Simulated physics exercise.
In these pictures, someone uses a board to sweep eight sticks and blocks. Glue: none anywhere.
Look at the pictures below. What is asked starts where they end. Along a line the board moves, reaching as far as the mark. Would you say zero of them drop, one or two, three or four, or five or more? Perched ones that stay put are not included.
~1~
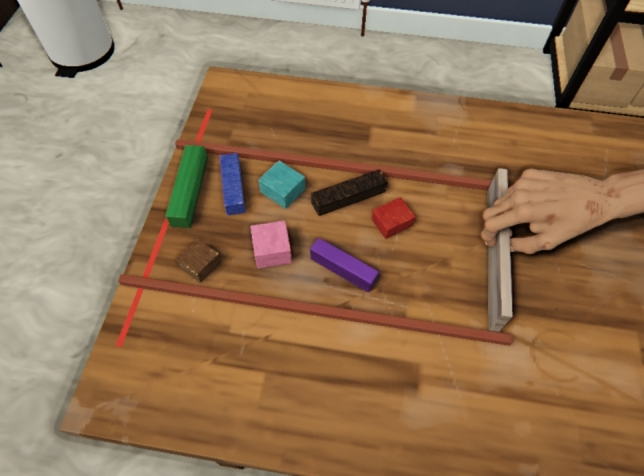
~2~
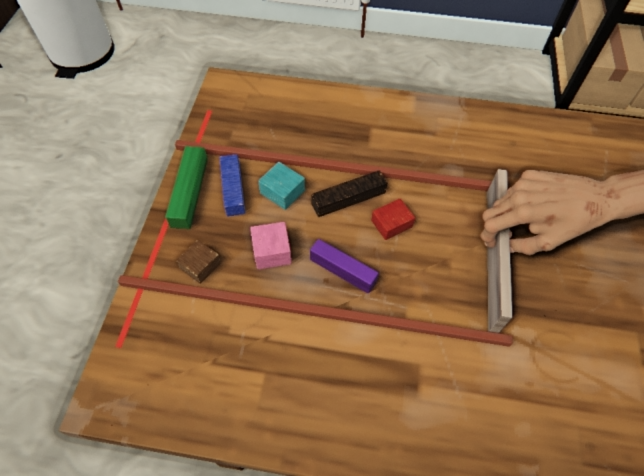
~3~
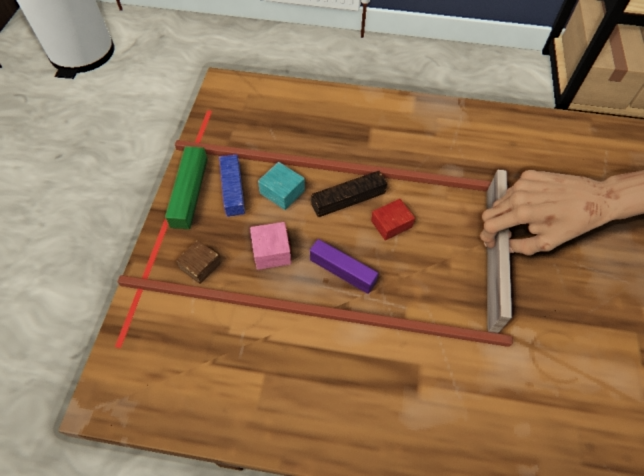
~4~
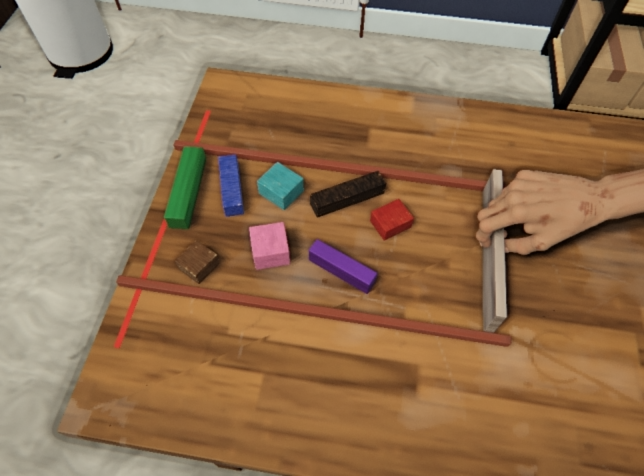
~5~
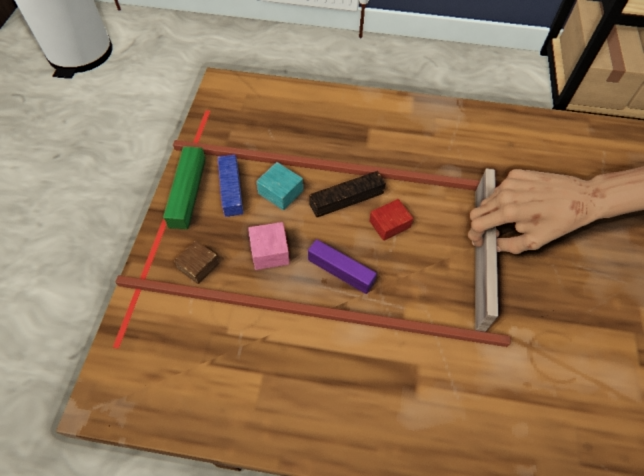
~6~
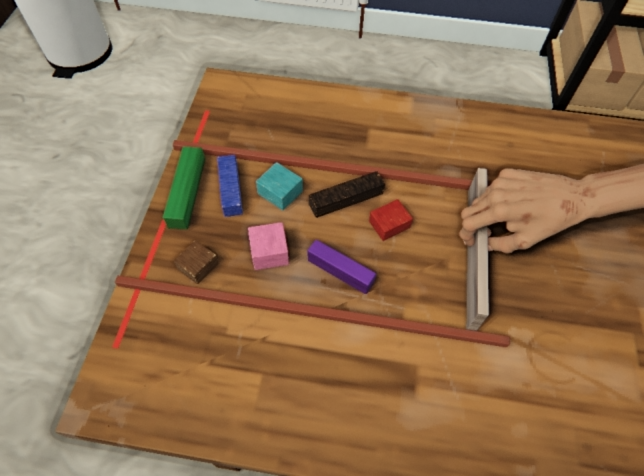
I'd go with five or more.
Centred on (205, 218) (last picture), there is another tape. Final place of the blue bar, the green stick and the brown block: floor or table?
Blue bar - goes down, green stick - goes down, brown block - goes down.
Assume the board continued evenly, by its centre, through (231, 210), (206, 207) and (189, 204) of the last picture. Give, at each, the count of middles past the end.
Past-the-end tally - position 1: 1, position 2: 3, position 3: 4.
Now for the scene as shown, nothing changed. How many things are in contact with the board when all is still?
That would be 1 of them.
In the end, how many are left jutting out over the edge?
It comes to 1.
Soon after, none off yet; green stick at rest near (185, 187); brown block at rest near (197, 262); blue bar at rest near (230, 185).
Then, none off yet; green stick at rest near (185, 187); brown block at rest near (197, 262); blue bar moving near (222, 186).
Further on, one off so far; green stick tipped well over near (133, 212); brown block moved well along near (126, 258); blue bar moved about its own width near (149, 184).
At rest, the number that fall off is five or more; fallen, purple stick, black bar, pink block, turquoise block, blue bar, brown block and green stick.
